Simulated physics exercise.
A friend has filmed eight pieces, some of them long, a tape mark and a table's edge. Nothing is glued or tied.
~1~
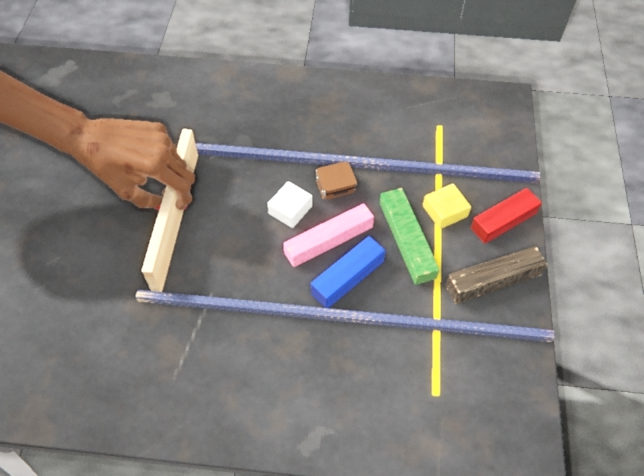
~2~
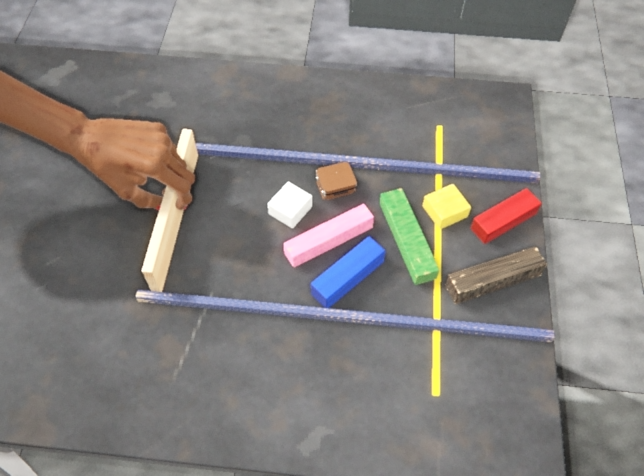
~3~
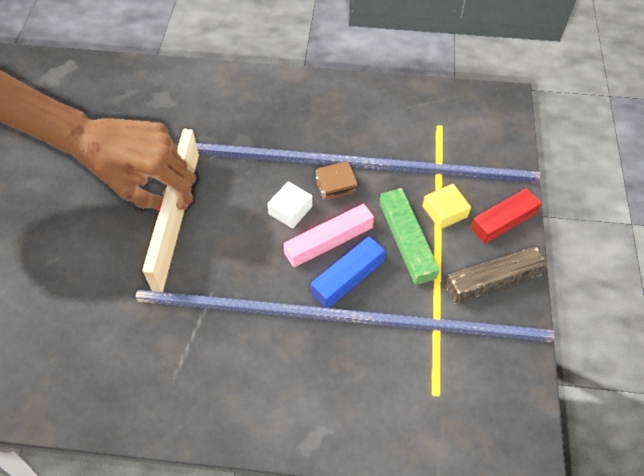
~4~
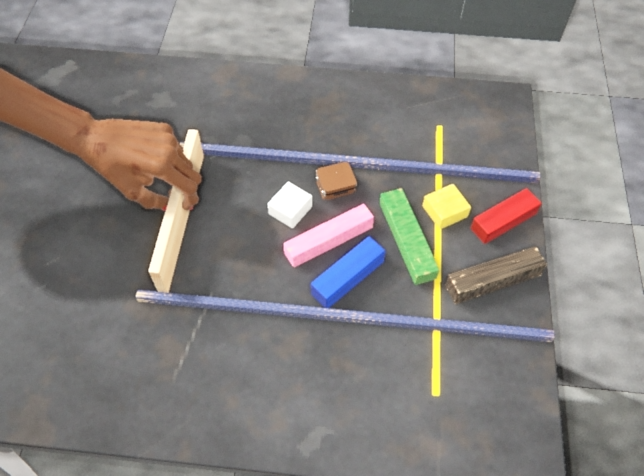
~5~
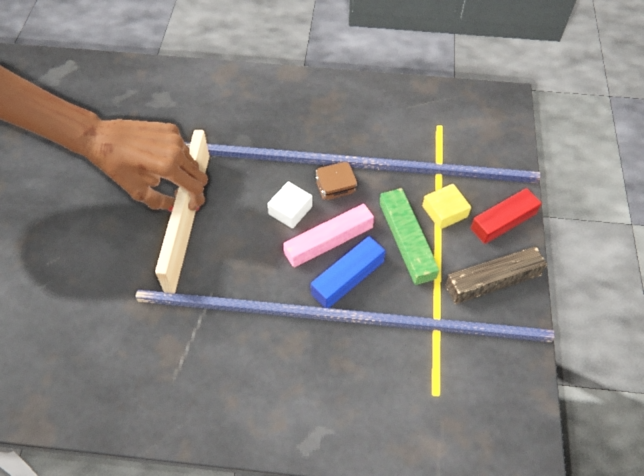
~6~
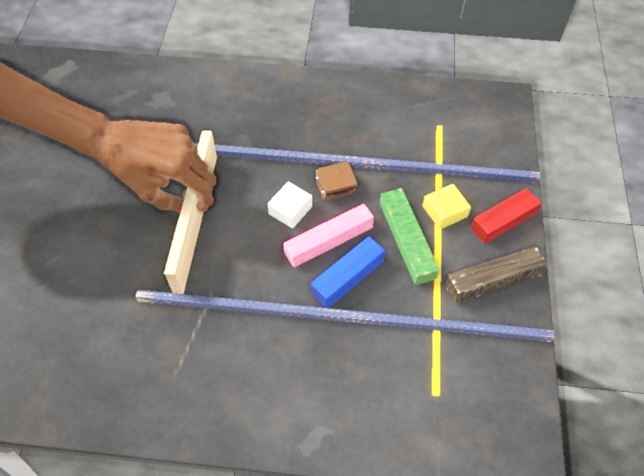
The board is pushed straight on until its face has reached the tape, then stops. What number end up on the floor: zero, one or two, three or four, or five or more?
As it turns out, the number that fall off is one or two.
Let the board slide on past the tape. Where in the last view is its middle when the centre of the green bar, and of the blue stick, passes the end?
Near (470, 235) and (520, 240).
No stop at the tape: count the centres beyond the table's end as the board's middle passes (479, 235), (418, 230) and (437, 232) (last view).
Place by place, 4, 0 and 1.
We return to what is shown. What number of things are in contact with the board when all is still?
The number is 4.
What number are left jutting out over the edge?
Overhanging: 2.
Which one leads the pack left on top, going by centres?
It is the yellow block.
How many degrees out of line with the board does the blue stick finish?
About 30°.
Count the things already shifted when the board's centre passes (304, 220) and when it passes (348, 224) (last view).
3 and 6.
Soon after, none off yet; red stick at rest near (506, 216); black bar at rest near (496, 275); yellow block at rest near (447, 206).
In the end, the number that fall off is one or two; gone, red stick.
